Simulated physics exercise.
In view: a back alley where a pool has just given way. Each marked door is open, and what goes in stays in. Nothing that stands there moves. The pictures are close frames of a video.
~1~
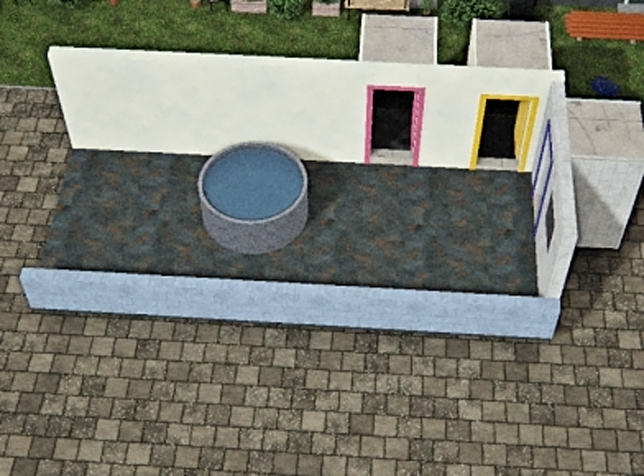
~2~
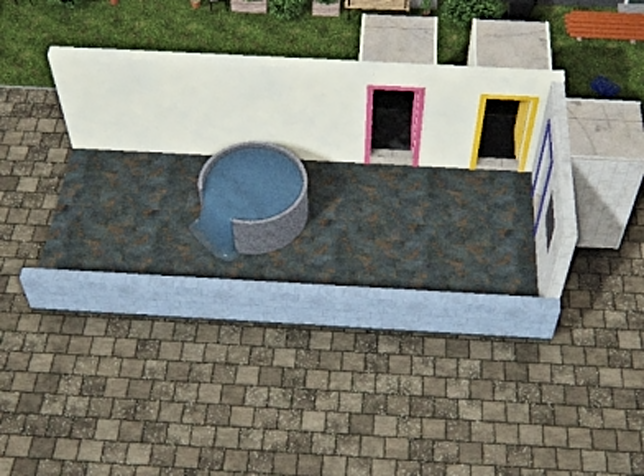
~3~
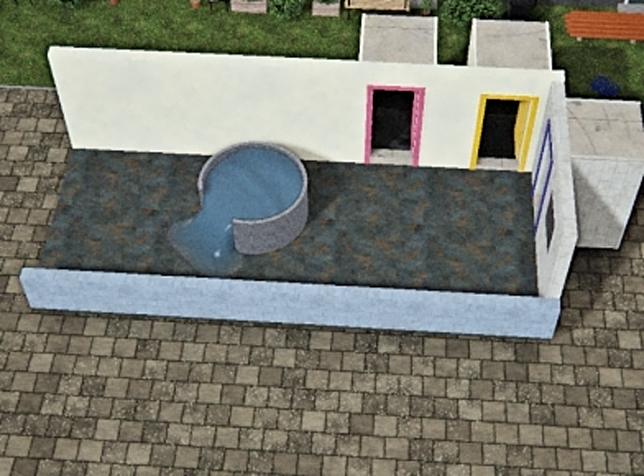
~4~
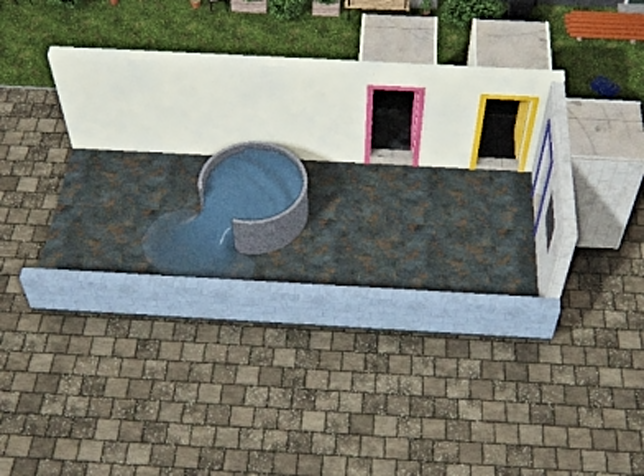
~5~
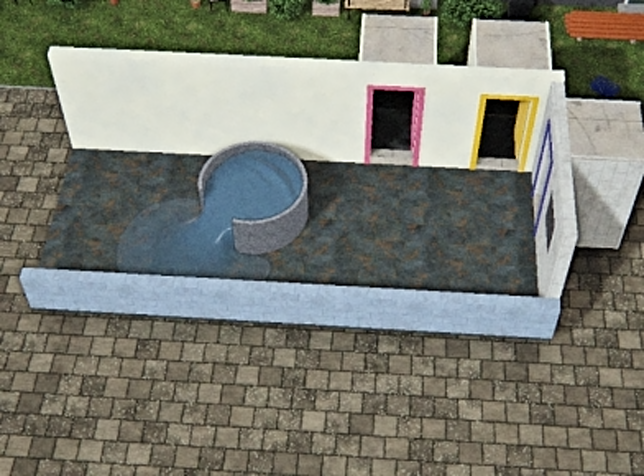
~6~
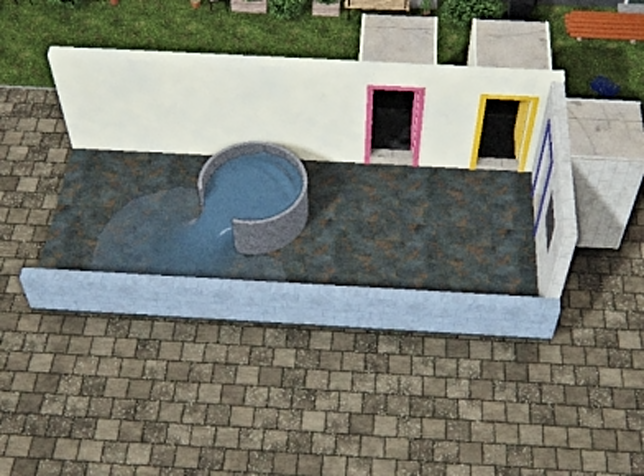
The clip shows a round stone pool inside a walled courtyard with pink and yellow doorways; a gap opens in its lower left side, and water pours out, spreading leftward across the dark floor in a widening sheet.
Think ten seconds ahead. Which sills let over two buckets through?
In the end: The blue door admits no more than that; the yellow door admits no more than that; the pink door admits no more than that.
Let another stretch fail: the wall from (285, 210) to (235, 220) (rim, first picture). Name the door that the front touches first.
First comes the blue-painted one.
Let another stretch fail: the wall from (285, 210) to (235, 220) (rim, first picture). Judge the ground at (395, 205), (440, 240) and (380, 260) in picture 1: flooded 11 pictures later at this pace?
One after the other: No water, wet, flooded.
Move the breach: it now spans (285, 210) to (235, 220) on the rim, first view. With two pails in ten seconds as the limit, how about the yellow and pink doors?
Then: Yellow door goes over; pink door holds.
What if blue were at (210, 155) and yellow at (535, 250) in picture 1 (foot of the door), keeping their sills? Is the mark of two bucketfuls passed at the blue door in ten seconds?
My reading: The blue door holds.
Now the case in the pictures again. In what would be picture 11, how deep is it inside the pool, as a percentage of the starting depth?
I make it 58 per cent.
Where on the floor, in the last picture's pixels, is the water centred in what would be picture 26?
Close to (221, 243).
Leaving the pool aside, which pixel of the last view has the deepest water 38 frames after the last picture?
Close to (165, 298).
A moment on, water covers 25 % of the floor; the blue door not reached, the yellow door not reached, the pink door not reached.
Next, water covers 35 % of the floor; the blue door not reached, the yellow door not reached, the pink door not reached.
Then, water covers 50 % of the floor; the blue door not reached, the yellow door not reached, the pink door not reached.
Later, water covers 65 % of the floor; the blue door wet at the sill, nothing in, the yellow door not reached, the pink door wet at the sill, nothing in.
In the end, water covers 65 % of the floor; the blue door wet at the sill, nothing in, the yellow door wet at the sill, nothing in, the pink door wet at the sill, nothing in.
